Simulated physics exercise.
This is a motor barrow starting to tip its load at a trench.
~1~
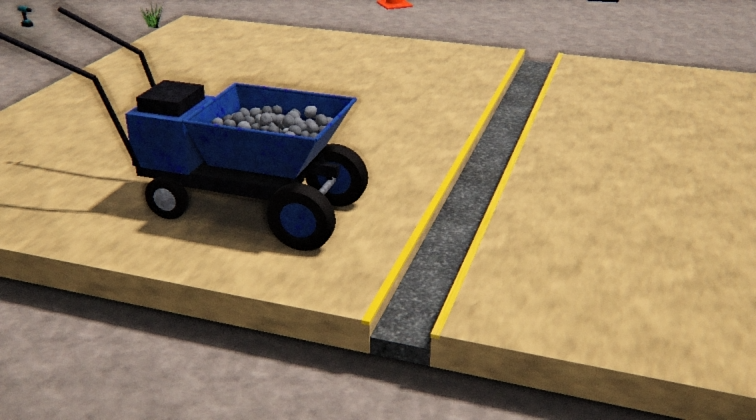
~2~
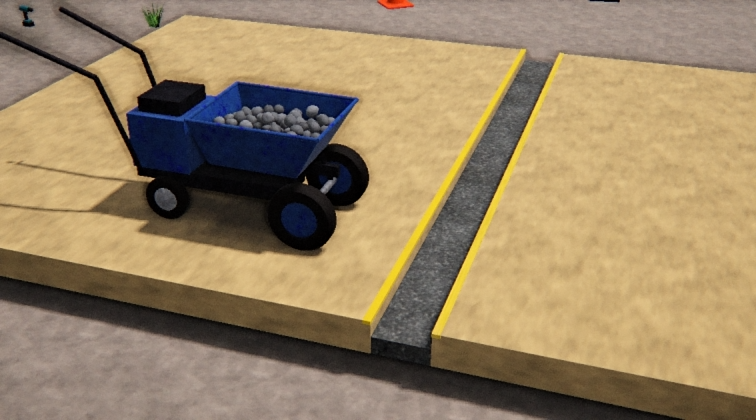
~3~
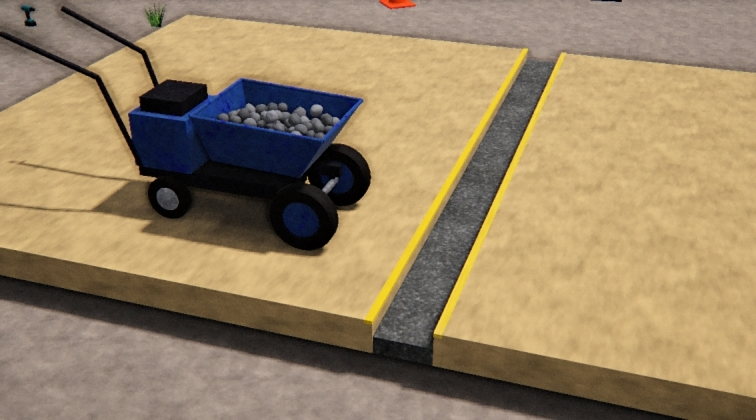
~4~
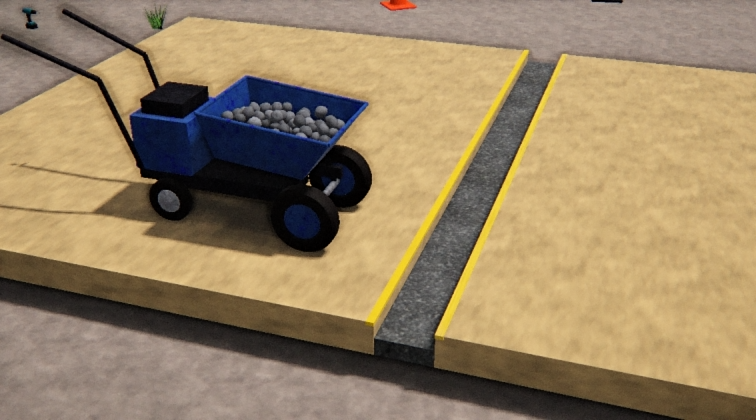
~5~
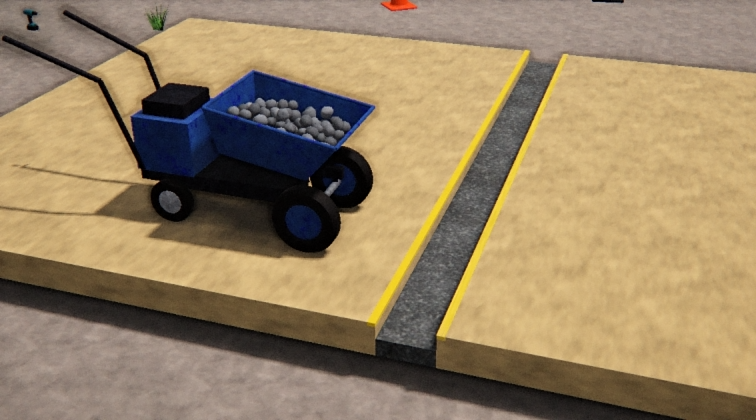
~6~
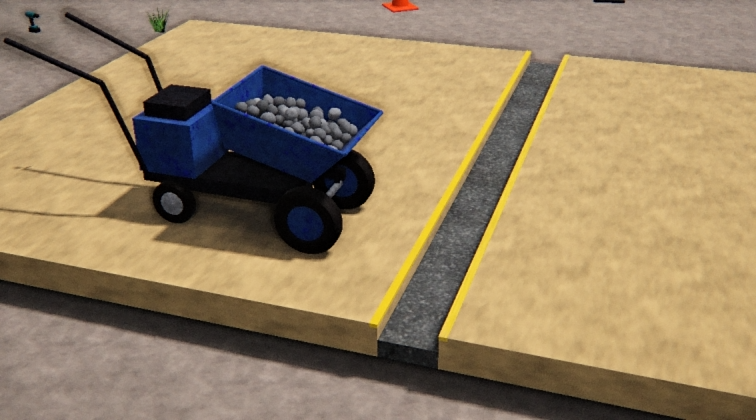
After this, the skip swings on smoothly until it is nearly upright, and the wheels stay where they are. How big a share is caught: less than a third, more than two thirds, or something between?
It catches more than two thirds.
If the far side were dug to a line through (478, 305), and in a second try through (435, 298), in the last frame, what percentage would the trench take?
In turn 90 and 60 in a hundred.
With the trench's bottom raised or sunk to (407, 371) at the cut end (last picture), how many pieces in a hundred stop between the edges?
It comes to 100 per cent or so.
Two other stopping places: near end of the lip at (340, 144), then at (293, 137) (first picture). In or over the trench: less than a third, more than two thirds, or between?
The first try: Above two thirds. The second: Between a third and two thirds.
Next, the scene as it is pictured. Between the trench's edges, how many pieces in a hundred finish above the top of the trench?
About 35 per cent.
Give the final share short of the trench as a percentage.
Some 15 per cent.
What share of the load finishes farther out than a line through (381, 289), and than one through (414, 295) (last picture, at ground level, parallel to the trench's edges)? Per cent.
Roughly 100 per cent, and 50 per cent.
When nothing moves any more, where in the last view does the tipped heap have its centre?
Roughly at (445, 246).
Shortly afterwards, skip tipped steeply; the whole lot in the skip.
Next, skip tipped right over; the bulk in the skip; only a few short of the trench; a little in or heaped over the trench; only a few falling.
Some moments later, skip tipped right over; near a quarter in the skip; a little short of the trench; the bulk in or heaped over the trench; only a few beyond it.
In the end, skip tipped right over; only a few in the skip; a little short of the trench; the bulk in or heaped over the trench; only a few beyond it.
